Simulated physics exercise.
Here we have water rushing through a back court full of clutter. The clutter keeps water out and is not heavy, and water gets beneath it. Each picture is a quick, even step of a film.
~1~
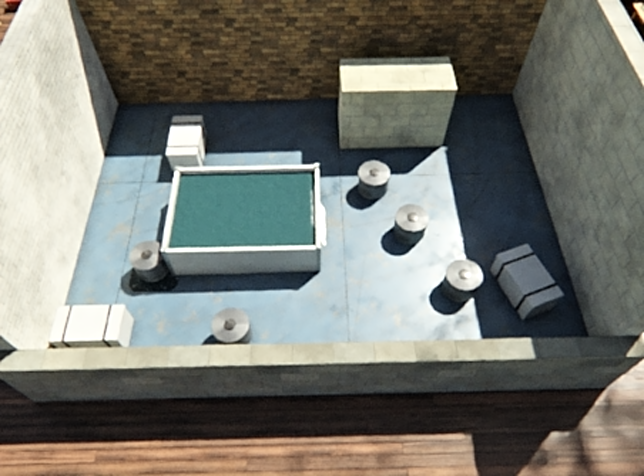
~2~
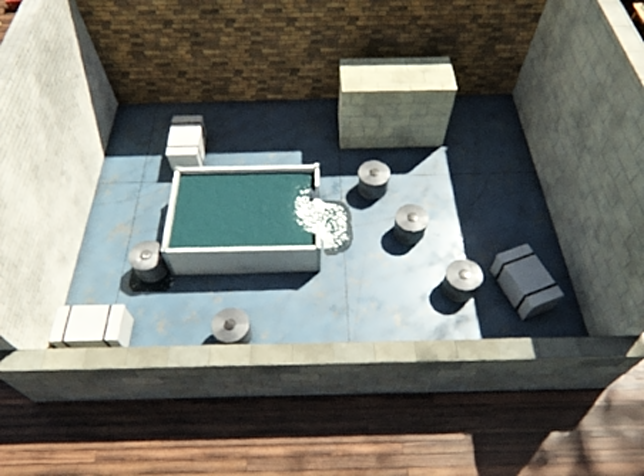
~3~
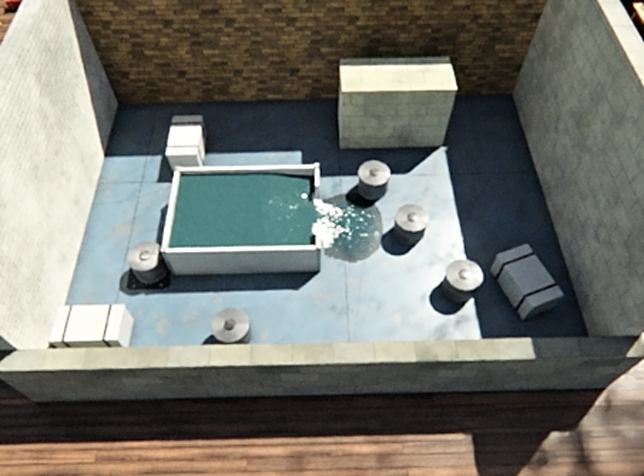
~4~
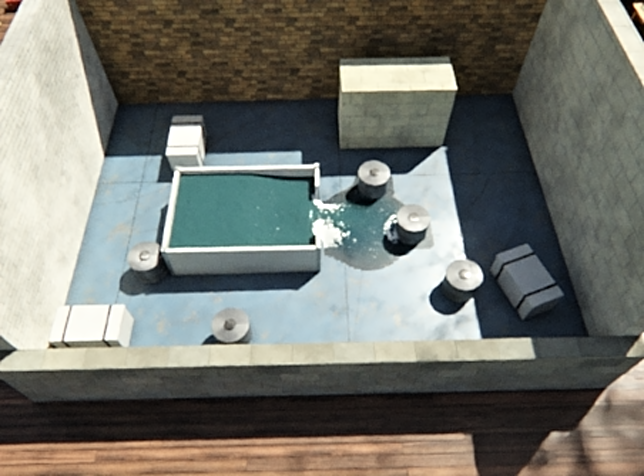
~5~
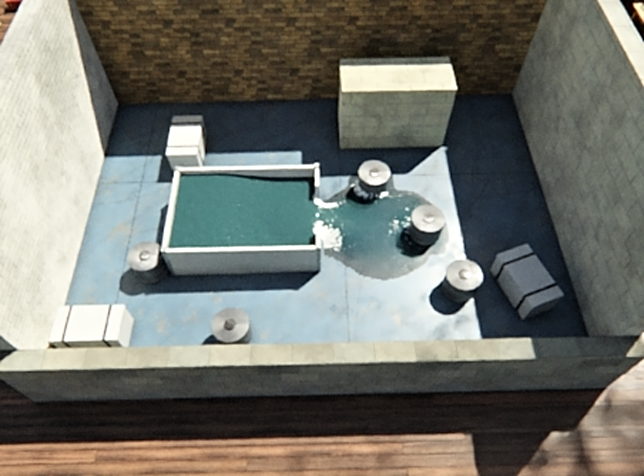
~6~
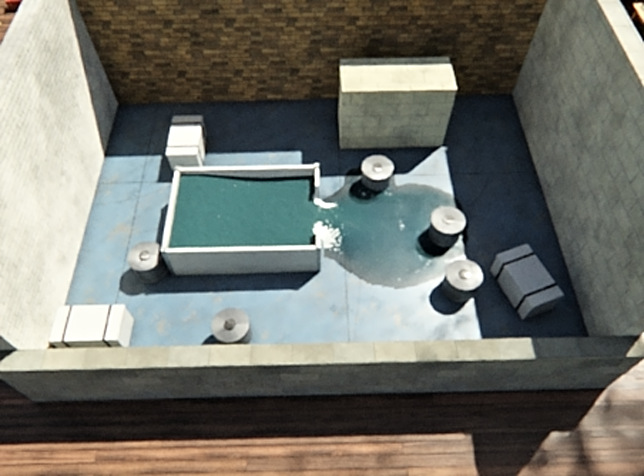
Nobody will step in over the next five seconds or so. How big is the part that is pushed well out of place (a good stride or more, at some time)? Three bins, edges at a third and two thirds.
Bin: One third to two thirds.
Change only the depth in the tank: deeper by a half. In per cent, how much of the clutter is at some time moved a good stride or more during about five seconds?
50 in a hundred, or close to it.
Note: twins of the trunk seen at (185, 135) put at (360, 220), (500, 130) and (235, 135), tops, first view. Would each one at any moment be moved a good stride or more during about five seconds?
Shoved clear, shoved clear, stays put.
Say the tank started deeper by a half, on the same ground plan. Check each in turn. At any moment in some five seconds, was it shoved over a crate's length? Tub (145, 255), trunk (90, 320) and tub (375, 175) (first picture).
First one missed the mark, second one missed the mark, third one cleared the mark.
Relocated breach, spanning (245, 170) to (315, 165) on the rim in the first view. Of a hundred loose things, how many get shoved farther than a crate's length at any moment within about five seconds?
Near 0 in a hundred.
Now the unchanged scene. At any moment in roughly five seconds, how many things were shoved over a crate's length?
The total is 4.
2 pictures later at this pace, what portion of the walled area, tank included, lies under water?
Roughly 25 in a hundred.
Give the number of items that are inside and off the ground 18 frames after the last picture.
The answer would be 4.
A moment on, 2 of 8 are well off their spots; 0 afloat.
Next, 3 of 8 are well off their spots; 3 afloat.
Later, 4 of 8 are well off their spots; 4 afloat.
In the end, 3 of 8 are well off their spots, and 4 have been at some point; 4 afloat.
